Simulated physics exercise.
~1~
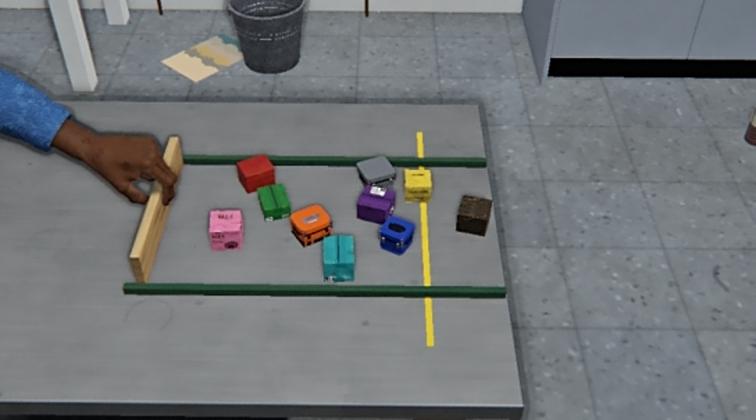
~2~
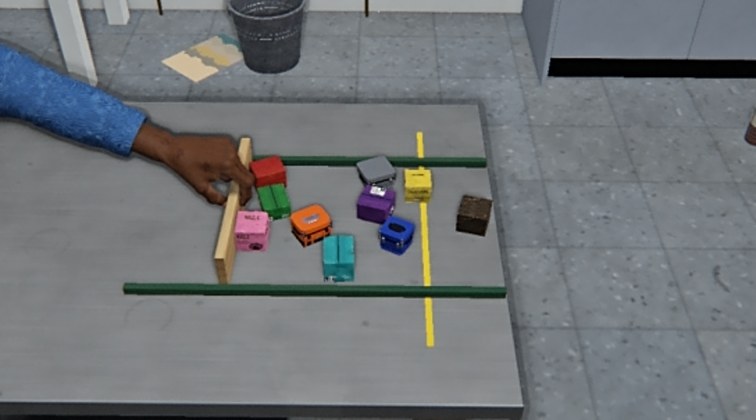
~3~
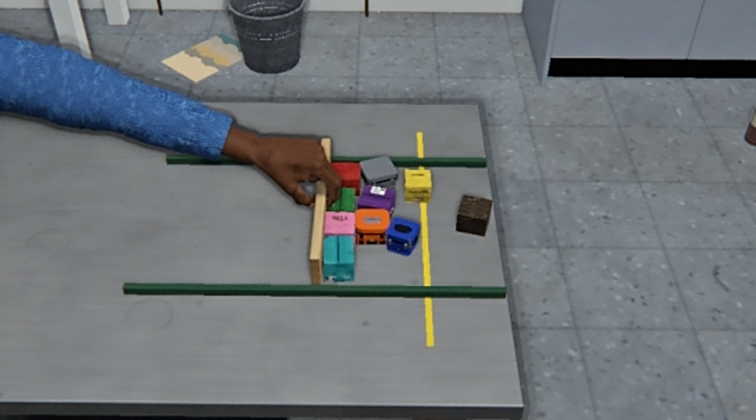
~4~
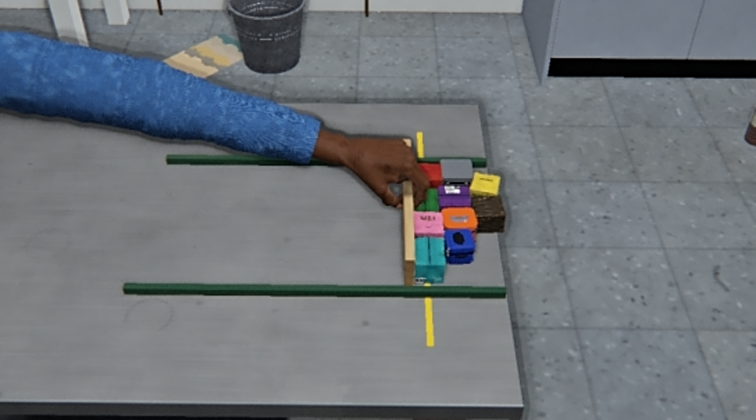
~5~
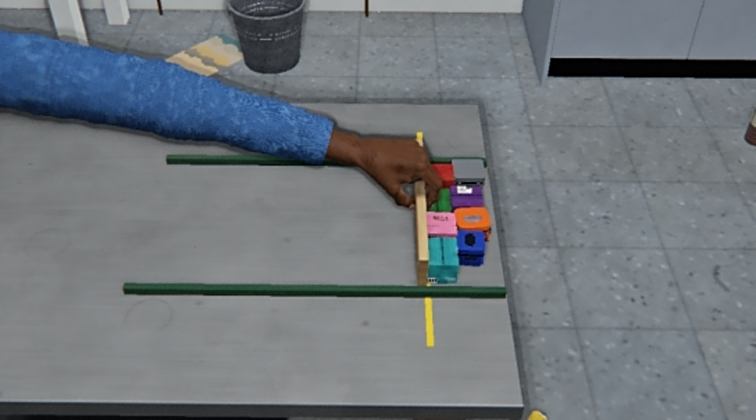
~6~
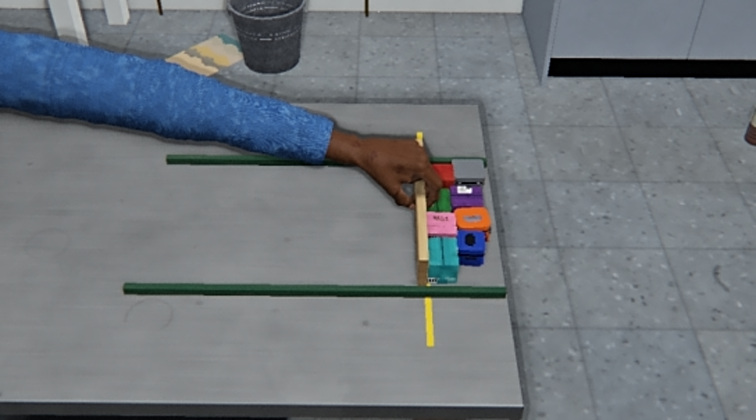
A hand pushes a board right, sweeping small boxes along until yellow and black ones fall off.
